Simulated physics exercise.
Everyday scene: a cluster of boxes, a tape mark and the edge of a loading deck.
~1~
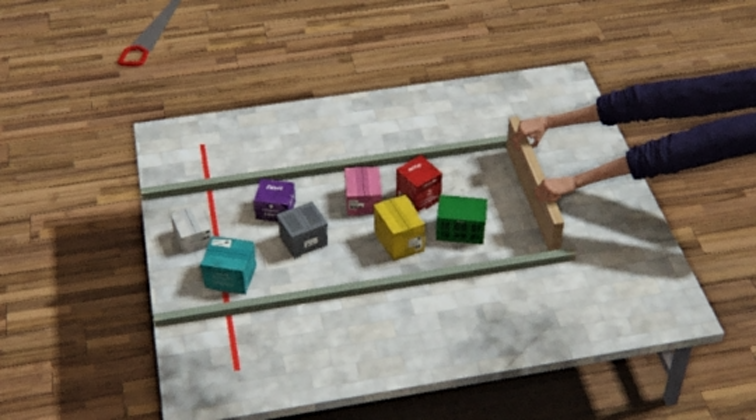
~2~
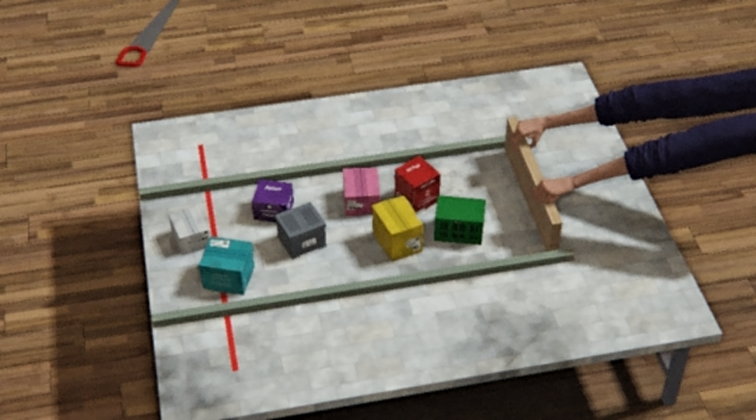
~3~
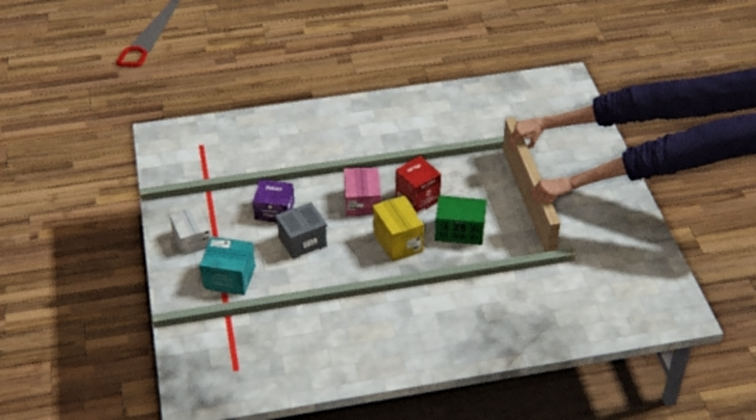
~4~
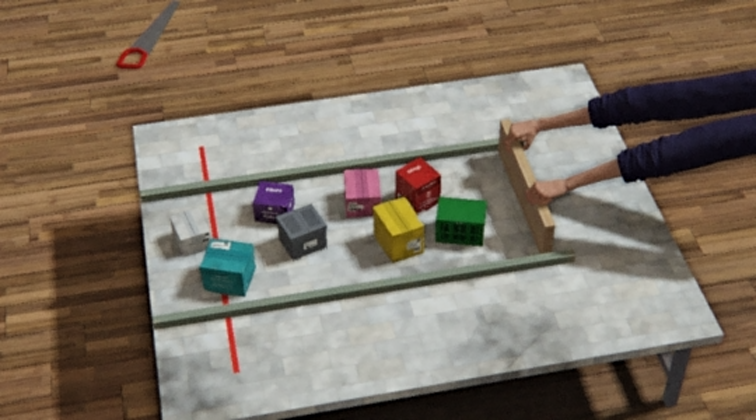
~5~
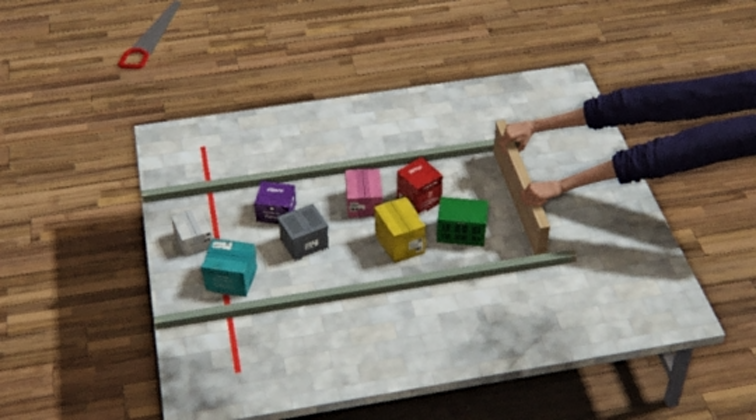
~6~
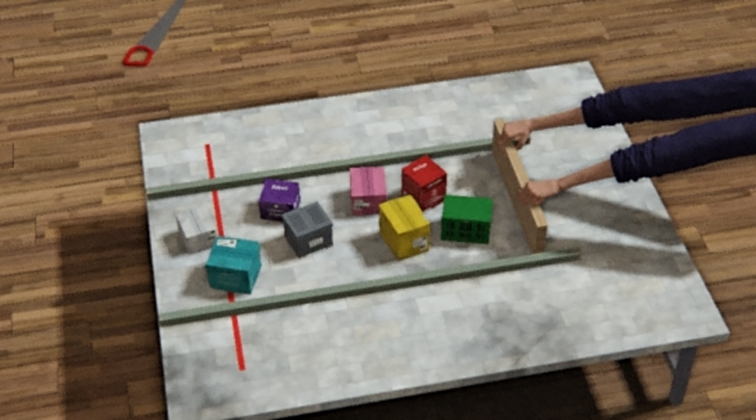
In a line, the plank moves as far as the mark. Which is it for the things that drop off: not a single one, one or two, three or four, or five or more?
It is three or four.
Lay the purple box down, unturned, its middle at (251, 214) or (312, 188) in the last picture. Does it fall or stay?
First place: It drops down; second place: It drops down.
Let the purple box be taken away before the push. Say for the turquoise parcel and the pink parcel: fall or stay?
Result - turquoise parcel: It comes off; pink parcel: It stays aboard.
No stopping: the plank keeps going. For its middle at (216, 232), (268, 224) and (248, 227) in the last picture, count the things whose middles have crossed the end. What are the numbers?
Per position: 5 / 1 / 3.
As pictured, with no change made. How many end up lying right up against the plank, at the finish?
The count in contact is 2.
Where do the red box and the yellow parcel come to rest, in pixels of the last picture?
Final positions: Near (202, 214); near (158, 268).
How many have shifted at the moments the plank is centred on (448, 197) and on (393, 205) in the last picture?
Tally at point one: 3; at point two: 5.
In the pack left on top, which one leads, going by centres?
It's the yellow parcel.
A little later, none off yet; white parcel at rest near (197, 230); turquoise parcel at rest near (234, 265); purple box at rest near (280, 201).
Next, none off yet; white parcel shifted a little near (188, 229); turquoise parcel shifted a little near (222, 269); purple box shifted about its own width near (234, 210).
When it is over, the number that fall off is three or four; down, grey tote, purple box, turquoise parcel and white parcel.
